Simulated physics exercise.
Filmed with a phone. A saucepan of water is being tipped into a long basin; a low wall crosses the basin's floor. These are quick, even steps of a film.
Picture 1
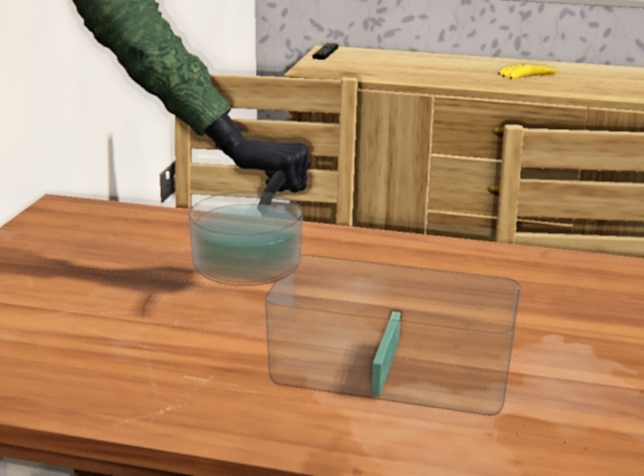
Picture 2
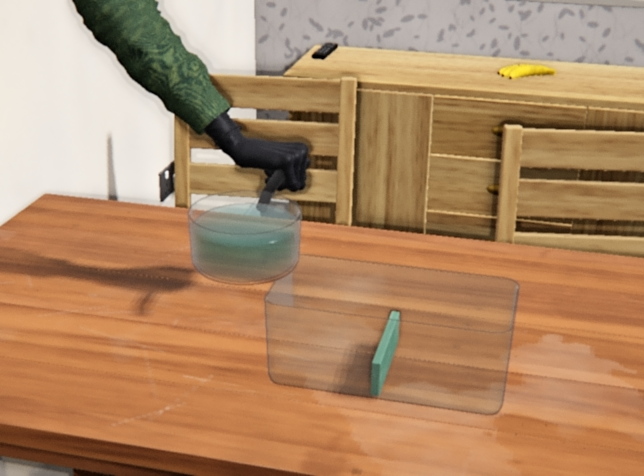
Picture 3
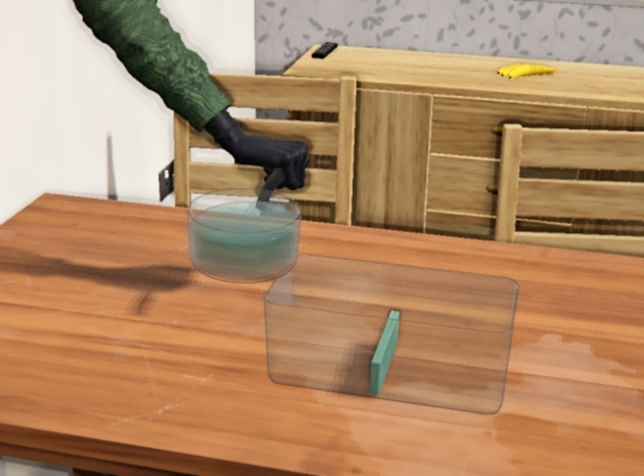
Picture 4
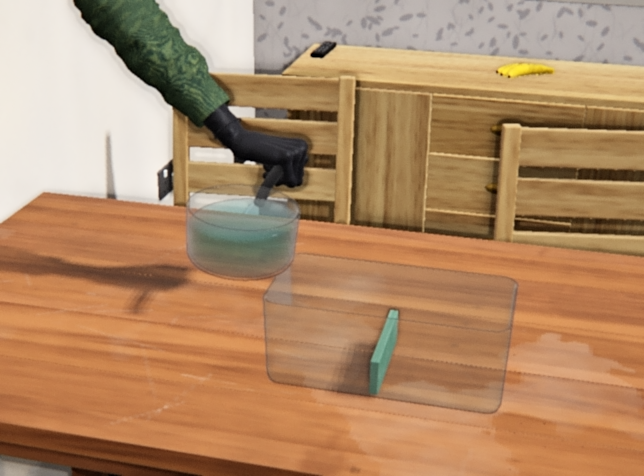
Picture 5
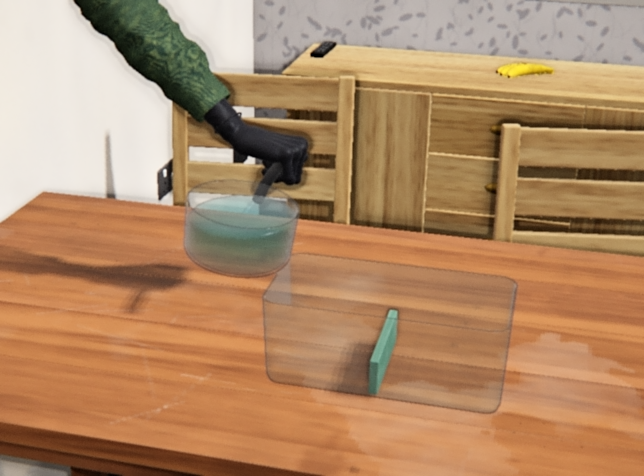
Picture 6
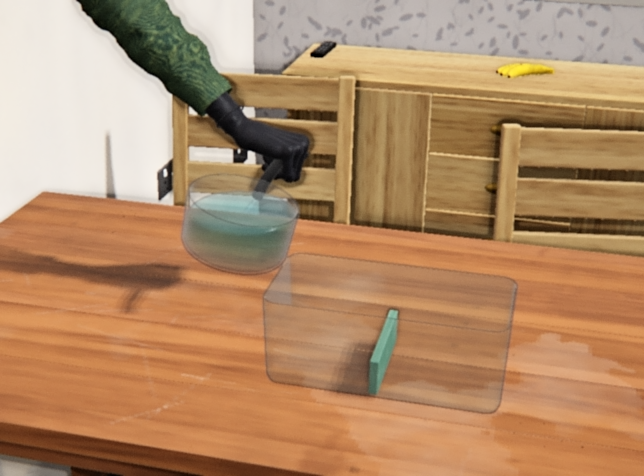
A clear round container of bluish-green water, held by a black-gloved hand in a green sleeve, starts level above a wooden table. It gradually tilts, its left side dipping slightly, while the clear rectangular basin with its low green wall stays still to the right.
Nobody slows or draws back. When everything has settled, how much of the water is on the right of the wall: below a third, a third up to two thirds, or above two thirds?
The right side ends up with below a third of it.
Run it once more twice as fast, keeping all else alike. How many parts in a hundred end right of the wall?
I'd put it at some 40 percent.
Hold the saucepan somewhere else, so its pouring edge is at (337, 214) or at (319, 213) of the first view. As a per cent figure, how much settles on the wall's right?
90 % and 60 %.
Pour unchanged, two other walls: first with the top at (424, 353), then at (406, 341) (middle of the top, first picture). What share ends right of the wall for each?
About 15 and 5 per cent.
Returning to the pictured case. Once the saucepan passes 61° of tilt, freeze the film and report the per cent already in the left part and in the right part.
Left: 10 %. Right: 0 %.
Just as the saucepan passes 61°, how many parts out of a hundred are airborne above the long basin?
It works out to about 25 percent.
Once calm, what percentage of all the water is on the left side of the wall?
I'd put it at around 80 %.
A moment on, the tilt is 61° and 63 per cent is still to pour, 11 is left of the wall and 0 right of it.
Next, the tilt is 92° and 14 per cent is still to pour, 57 is left of the wall and 16 right of it.
Then the tilt is 99° and 1 per cent is still to pour, 81 is left of the wall and 16 right of it.
Later the tilt is 99° and 0 per cent is still to pour, 82 is left of the wall and 17 right of it.
Finally, 82 per cent lies left of the wall, 17 right of it and 1 outside.
